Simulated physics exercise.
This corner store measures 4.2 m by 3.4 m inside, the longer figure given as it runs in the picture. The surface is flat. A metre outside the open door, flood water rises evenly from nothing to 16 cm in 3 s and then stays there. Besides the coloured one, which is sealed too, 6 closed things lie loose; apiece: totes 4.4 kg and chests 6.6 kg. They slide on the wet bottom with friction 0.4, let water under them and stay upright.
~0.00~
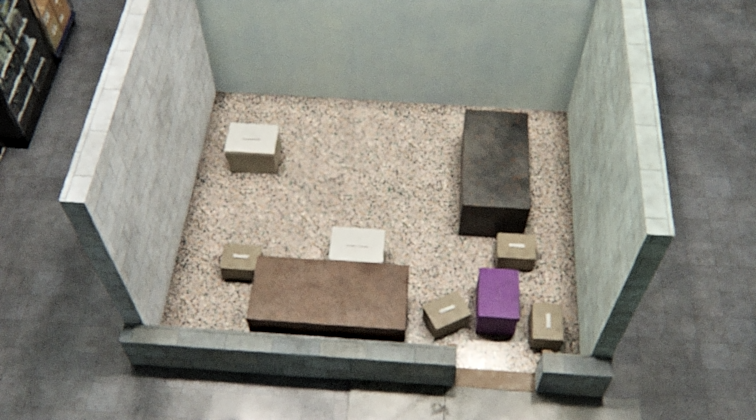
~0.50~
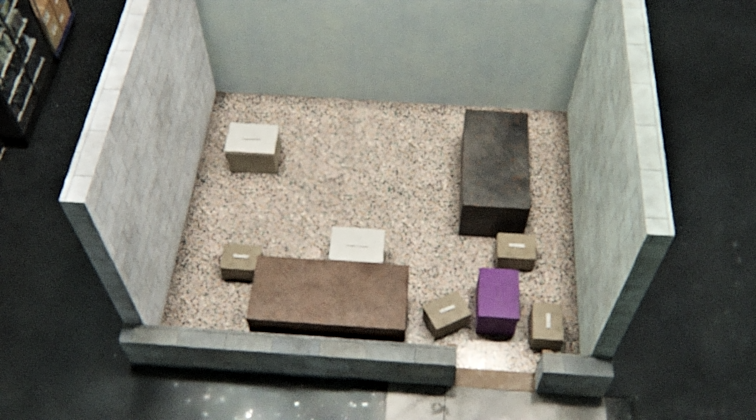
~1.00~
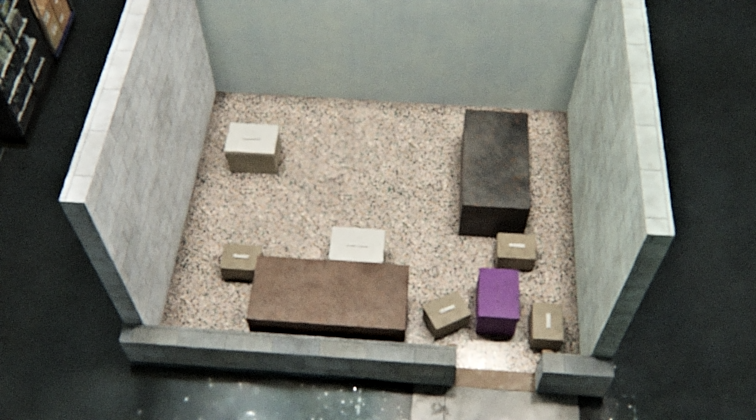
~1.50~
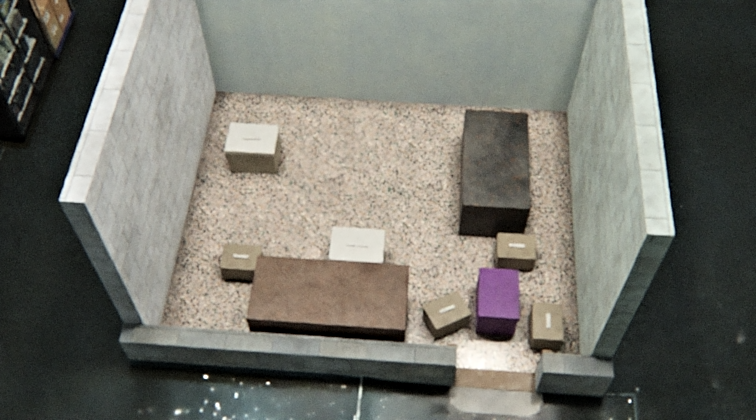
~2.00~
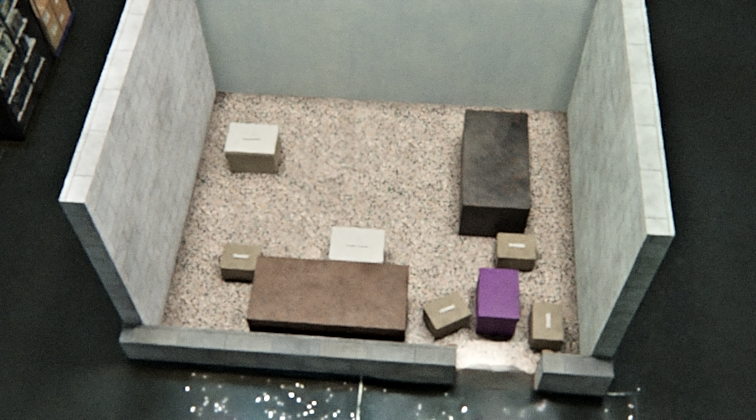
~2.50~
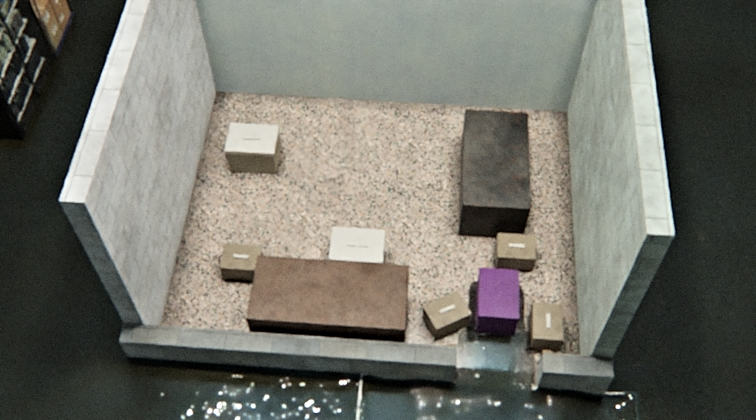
Water spreading across the dark ground outside a walled room and reaching its doorway, while the purple box and others stay still.
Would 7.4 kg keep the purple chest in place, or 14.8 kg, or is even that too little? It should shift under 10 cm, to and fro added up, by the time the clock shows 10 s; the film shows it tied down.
For it, neither weight holds it.
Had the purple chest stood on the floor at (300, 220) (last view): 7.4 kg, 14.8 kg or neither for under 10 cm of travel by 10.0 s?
Only the larger holds.
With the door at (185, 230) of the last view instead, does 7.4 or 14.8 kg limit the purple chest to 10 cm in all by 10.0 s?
In that case only the higher weight holds it.
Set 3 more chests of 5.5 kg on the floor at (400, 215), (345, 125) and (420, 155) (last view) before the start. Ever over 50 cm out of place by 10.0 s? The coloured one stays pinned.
In turn: Over, more, more.
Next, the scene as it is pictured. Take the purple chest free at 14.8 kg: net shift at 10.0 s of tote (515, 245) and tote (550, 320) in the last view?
In turn: 80 cm, 30 cm.
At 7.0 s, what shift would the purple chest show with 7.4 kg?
About 200 cm.
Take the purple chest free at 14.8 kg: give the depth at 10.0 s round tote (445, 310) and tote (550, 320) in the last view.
About 5 and 7 cm.
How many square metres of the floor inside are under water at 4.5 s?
About 4.0 m2.
After 3.5 s the purple chest would be 33 cm from its start with 7.4 kg and 25 cm from its start with 14.8 kg; 4 cm of water round it then.
After 4.5 s the purple chest would be 50 cm from its start with 7.4 kg and 33 cm from its start with 14.8 kg; 6 cm of water round it then.
After 7.0 s the purple chest would be 200 cm from its start with 7.4 kg and 36 cm from its start with 14.8 kg; 6 cm of water round it then.
After 10.0 s the purple chest would be 336 cm from its start with 7.4 kg and 172 cm from its start with 14.8 kg; 5 cm of water round it then.
